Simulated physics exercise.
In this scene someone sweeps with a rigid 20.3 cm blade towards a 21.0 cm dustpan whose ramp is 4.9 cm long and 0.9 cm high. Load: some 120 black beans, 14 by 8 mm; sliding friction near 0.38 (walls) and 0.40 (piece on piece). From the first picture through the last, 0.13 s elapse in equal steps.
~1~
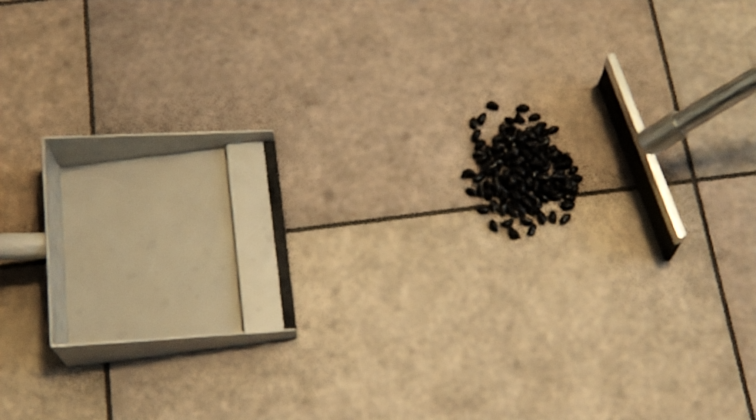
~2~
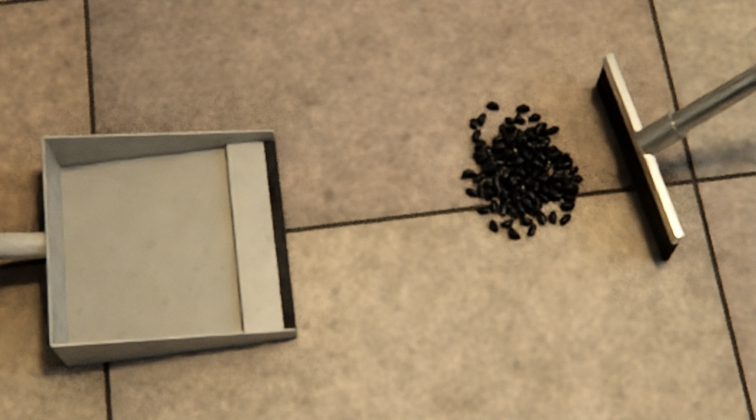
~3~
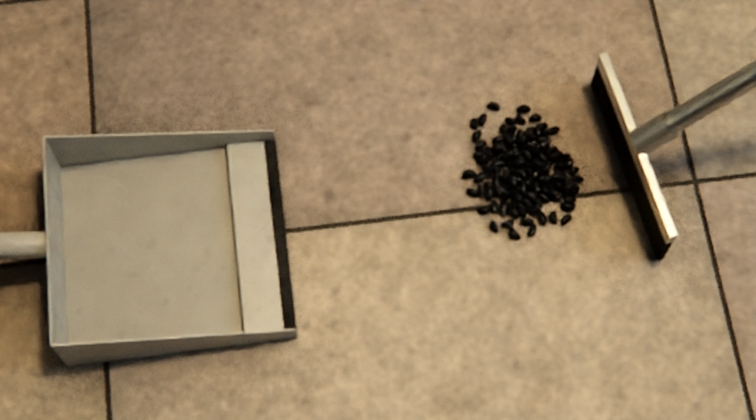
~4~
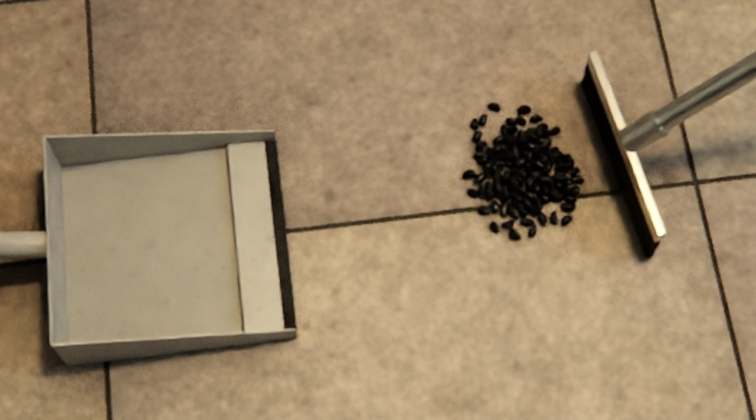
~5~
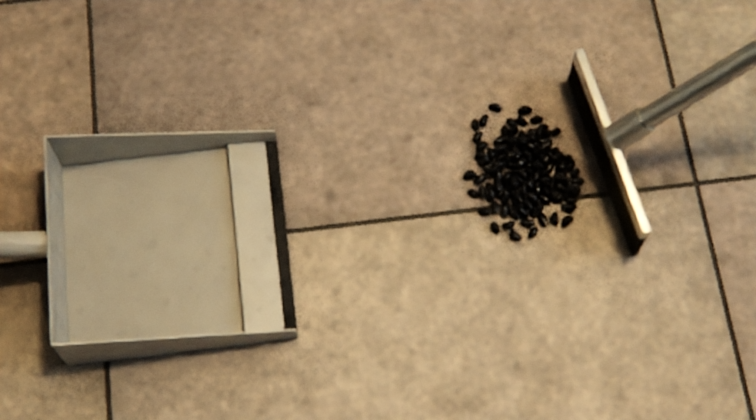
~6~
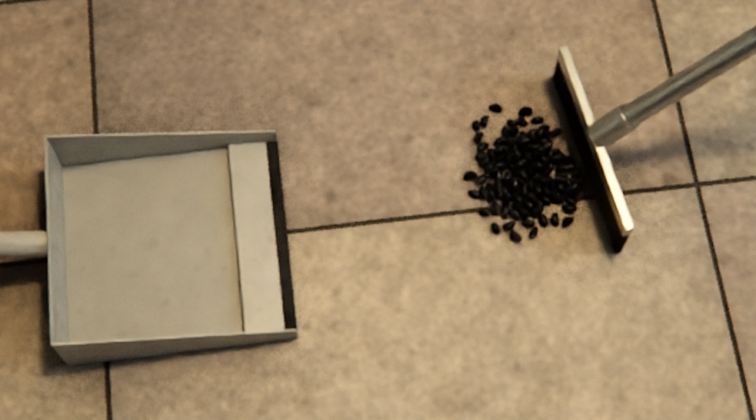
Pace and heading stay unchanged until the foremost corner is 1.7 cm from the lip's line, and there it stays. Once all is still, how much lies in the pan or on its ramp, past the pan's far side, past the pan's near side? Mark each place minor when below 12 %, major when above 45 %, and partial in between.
Pan - minor; far side - partial; near side - minor.
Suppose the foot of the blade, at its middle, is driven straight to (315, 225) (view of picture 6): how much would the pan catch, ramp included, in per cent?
Close to 35 in a hundred.
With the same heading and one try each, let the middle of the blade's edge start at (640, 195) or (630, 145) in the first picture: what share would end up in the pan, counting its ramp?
First try about 10 per cent, second about 0 per cent.
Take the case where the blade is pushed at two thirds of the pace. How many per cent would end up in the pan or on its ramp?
It would be around 0 percent.
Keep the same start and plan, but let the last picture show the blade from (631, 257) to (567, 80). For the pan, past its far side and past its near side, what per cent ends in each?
Pan 35 % / far 10 % / near 5 %.
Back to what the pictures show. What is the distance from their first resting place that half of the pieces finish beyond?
It works out to some 24 cm.
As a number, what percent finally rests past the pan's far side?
Close to 30 in a hundred end up there.
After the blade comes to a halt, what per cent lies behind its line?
Roughly 30 per cent of it.
Then, 0.23 s after the last picture, middle of the blade 17 cm from the lip; 0 % over the lip, far side 10 %, near side 0 %.
Then, 0.39 s after the last picture, middle of the blade 8 cm from the lip; 0 % over the lip, far side 20 %, near side 0 %.
Then, 0.67 s after the last picture, middle of the blade 3 cm from the lip; 5 % over the lip, far side 30 %, near side 0 %.
In the end, pan 5 %, far side 30 %, near side 0 %, in front of the lip or behind the blade 65 %.
